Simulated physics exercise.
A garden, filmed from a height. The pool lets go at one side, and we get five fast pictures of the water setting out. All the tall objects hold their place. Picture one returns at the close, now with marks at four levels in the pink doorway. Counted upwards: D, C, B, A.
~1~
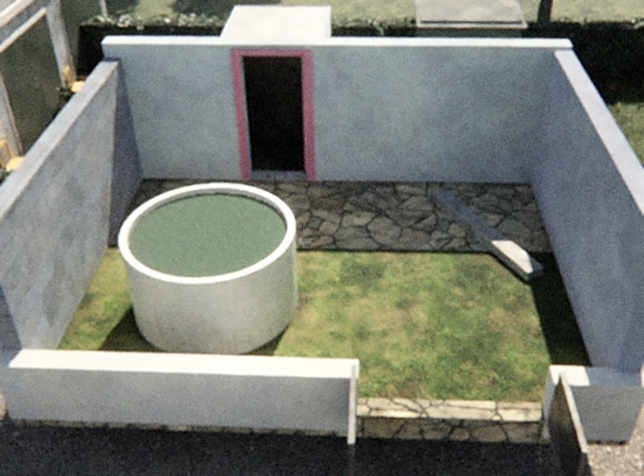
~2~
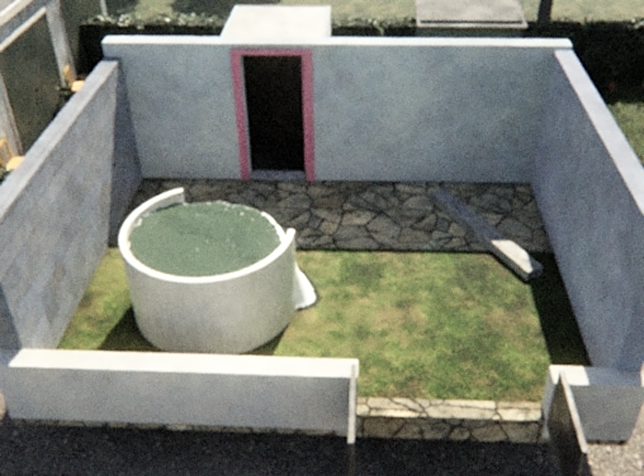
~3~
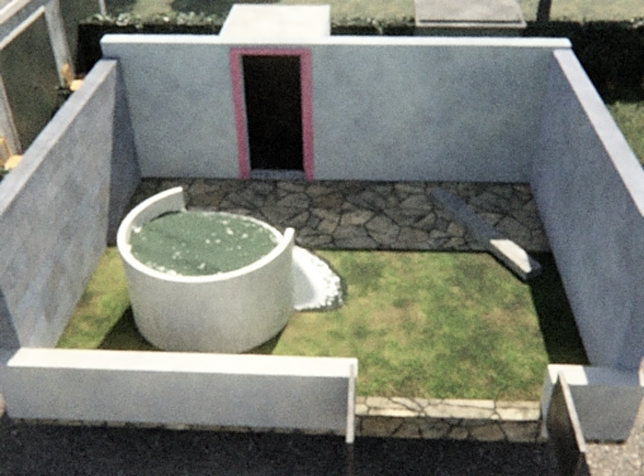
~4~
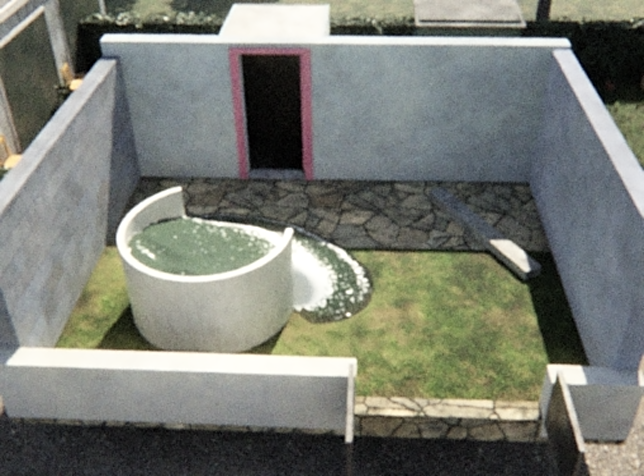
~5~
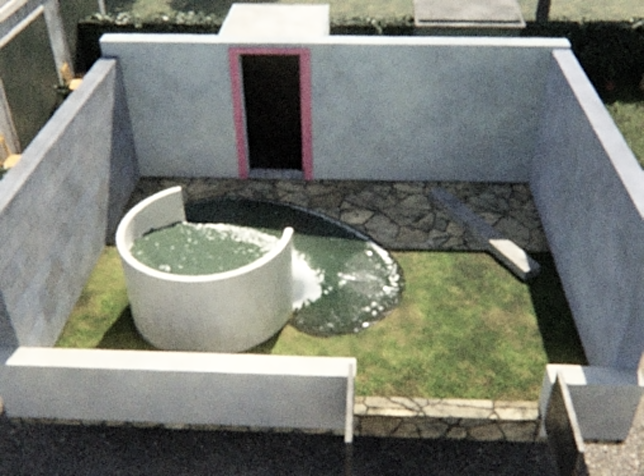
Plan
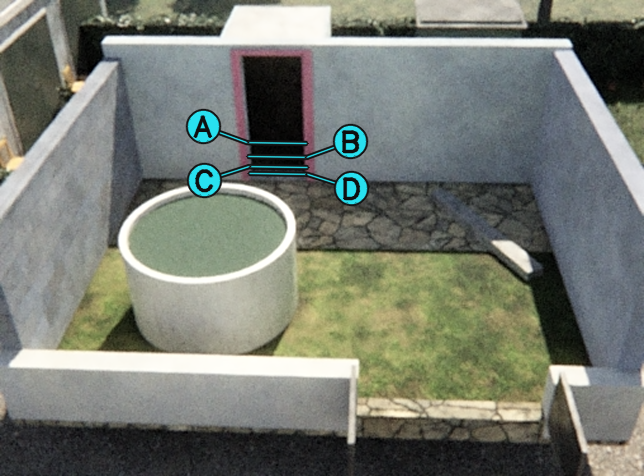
In a walled yard with a pink-framed doorway, the back right side of a round white pool opened up, and green water poured out, spreading across the grass and onto the stone paving.
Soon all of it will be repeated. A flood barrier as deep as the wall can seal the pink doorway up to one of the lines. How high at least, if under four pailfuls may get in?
Take B.
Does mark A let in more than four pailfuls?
No, not at all.
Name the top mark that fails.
C.
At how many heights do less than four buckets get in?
Two of the four.
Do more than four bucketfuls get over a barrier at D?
Yes, that goes wrong.
On the marked copy, A at (276, 143); B at (277, 156); C at (278, 167); D at (278, 173); from the bottom up D, C, B, A.
Choosing A, nothing gets over.
Choosing B, a bucket or two gets in.
Choosing C, about 14 bucketfuls get in.
Choosing D, dozens of bucketfuls pour in.
